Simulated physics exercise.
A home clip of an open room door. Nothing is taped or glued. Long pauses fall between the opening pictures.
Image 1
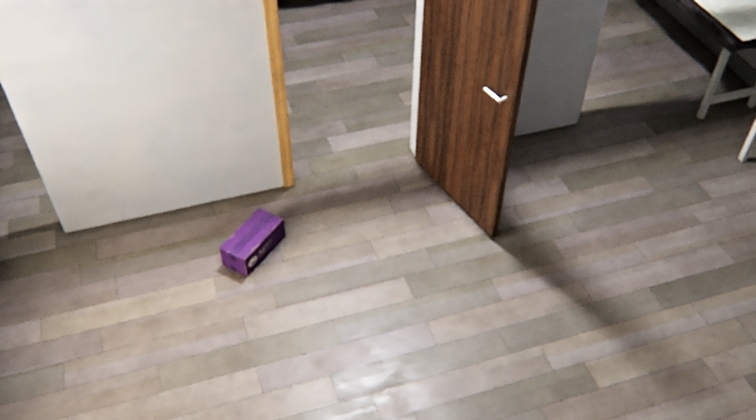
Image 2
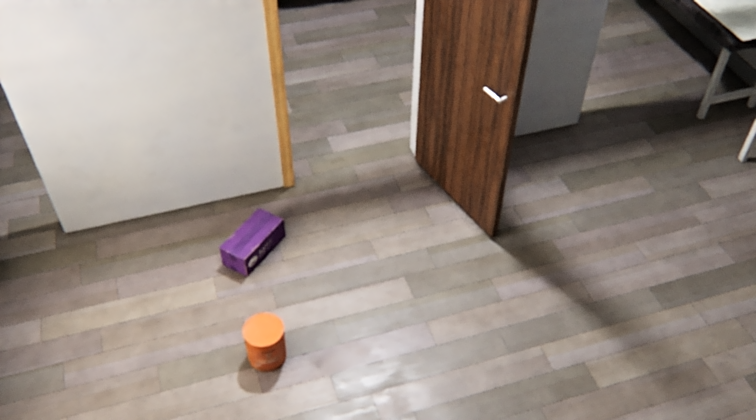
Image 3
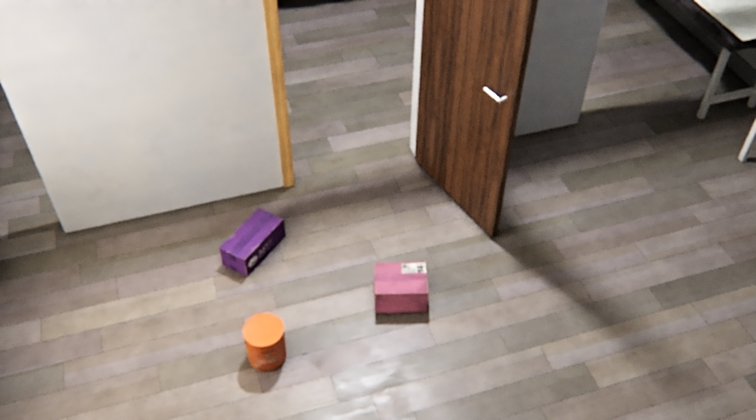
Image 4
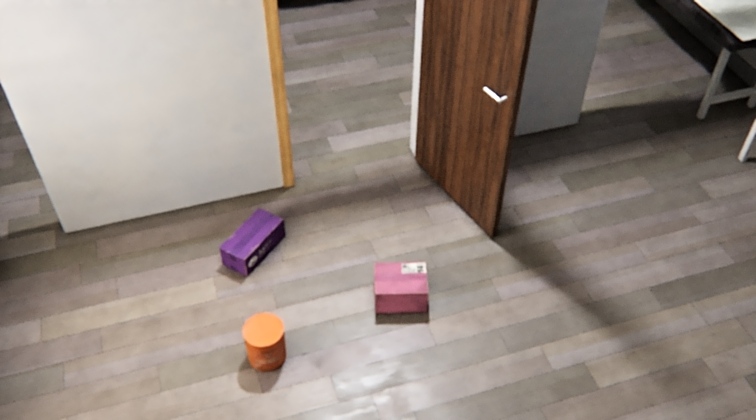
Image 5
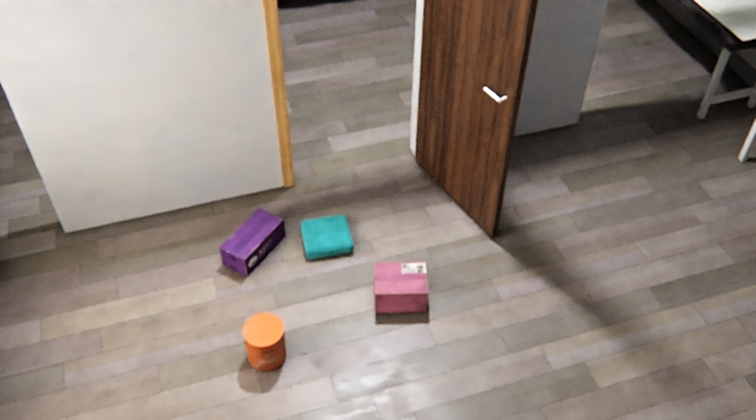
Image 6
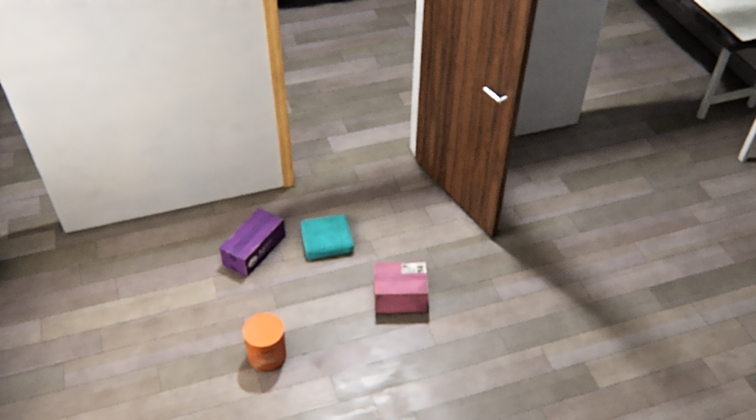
A brown door stood wide open and still above a wooden floor with a purple box on it, and an orange pail, a pink parcel and a turquoise cushion appeared one after another nearby.
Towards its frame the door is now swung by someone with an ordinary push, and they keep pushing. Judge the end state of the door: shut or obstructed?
The door makes it to the frame.
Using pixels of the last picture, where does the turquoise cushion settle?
Pretty much around (298, 230), I'd say.
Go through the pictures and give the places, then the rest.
The first frame shows door wide open and still.
The second frame shows door wide open and still; purple box (253, 242); orange pail (266, 343).
The third frame shows door wide open and still; pink parcel (401, 288); purple box (253, 242).
The fourth frame shows door wide open and still; orange pail (266, 343); pink parcel (401, 288).
The fifth frame shows door wide open and still; purple box (253, 242); orange pail (266, 343).
The sixth frame shows door wide open and still; turquoise cushion (327, 236); pink parcel (401, 288).
Then, 0.70 s on from there, open by 77°.
Then, 1.10 s on from there, open by 45°.
Then, 1.30 s on from there, open by 28°; turquoise cushion shifted a little near (305, 233); purple box shifted a little.
Then, 1.40 s on from there, open by 19°; turquoise cushion shifted about its own width near (299, 230); purple box shifted a little.
In the end, open by 0°; moved from the start, turquoise cushion; the other 3 unmoved. At the end, from the last picture's camera, turquoise cushion near (298, 230).
